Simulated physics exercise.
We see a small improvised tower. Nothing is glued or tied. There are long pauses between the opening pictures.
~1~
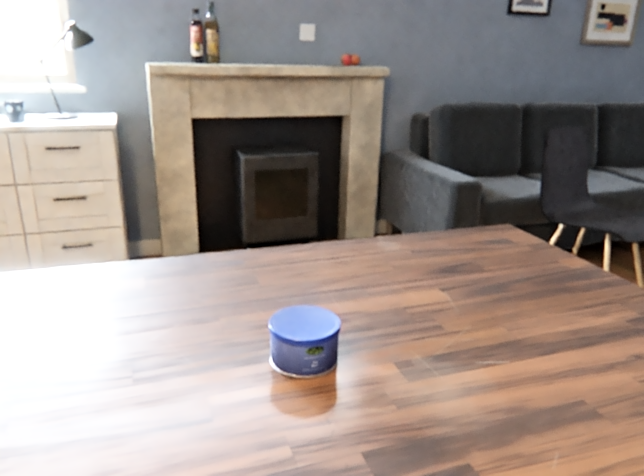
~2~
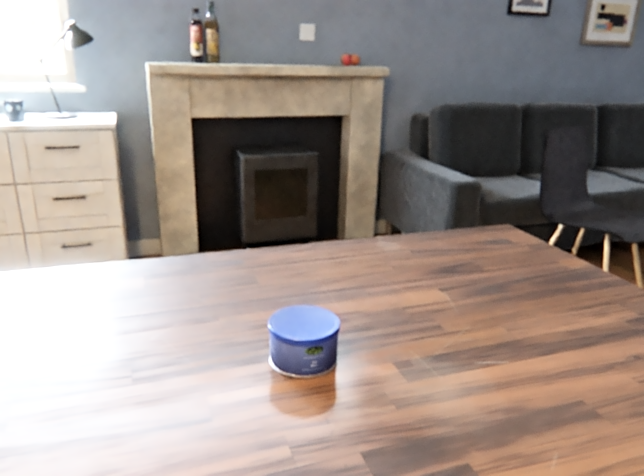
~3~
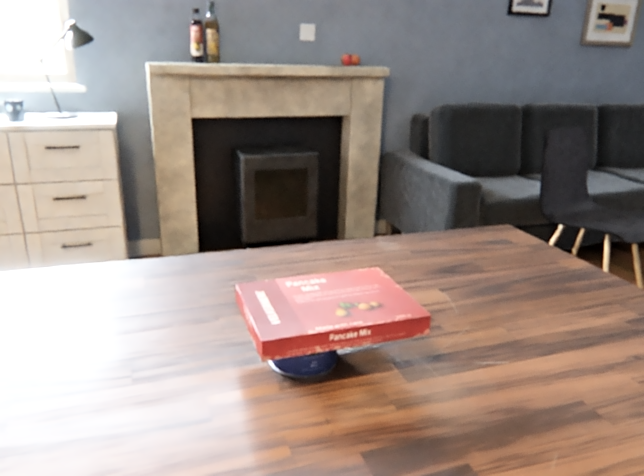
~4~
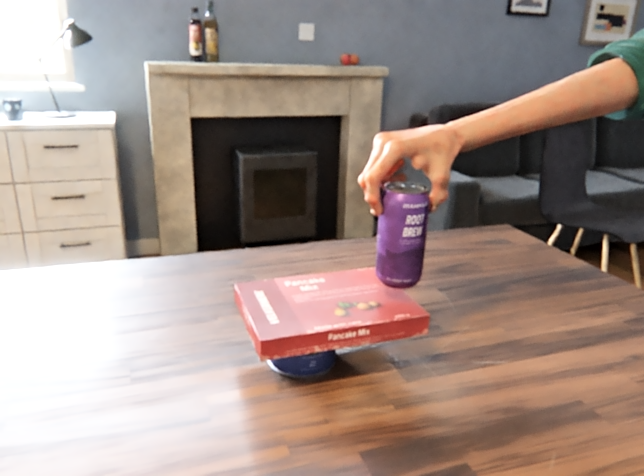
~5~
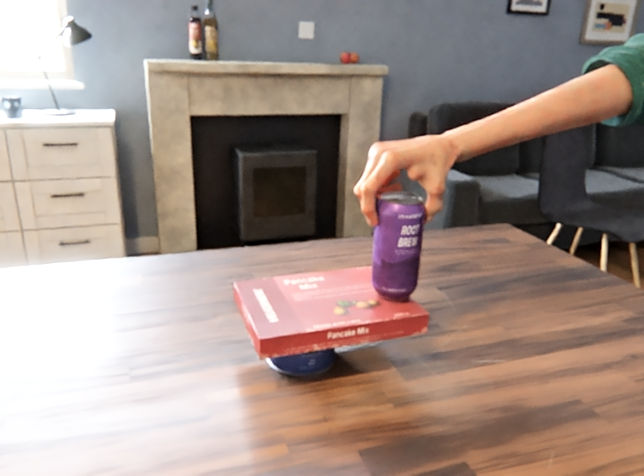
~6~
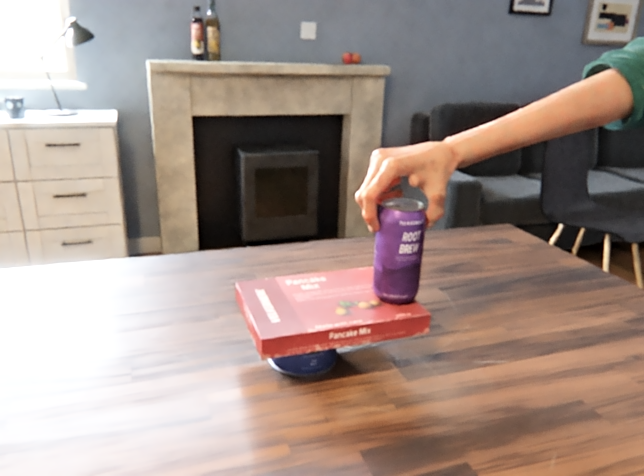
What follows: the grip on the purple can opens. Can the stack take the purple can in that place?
It gives way.
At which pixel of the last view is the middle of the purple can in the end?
At about (431, 298).
Then, 0.30 s past the last view, purple can now fallen; red packet rocked 35° from its first pose.
Then, 0.40 s past the last view, red packet rocked 35° from its first pose.
Then, 0.50 s past the last view, red packet rocked 20° from its first pose.
Then, 1.20 s past the last view, things are still on the move.
Finally, fallen, purple can; the other 2 still in place. Final places as the last picture's camera would see them, purple can near (431, 298). The stack loses its balance.
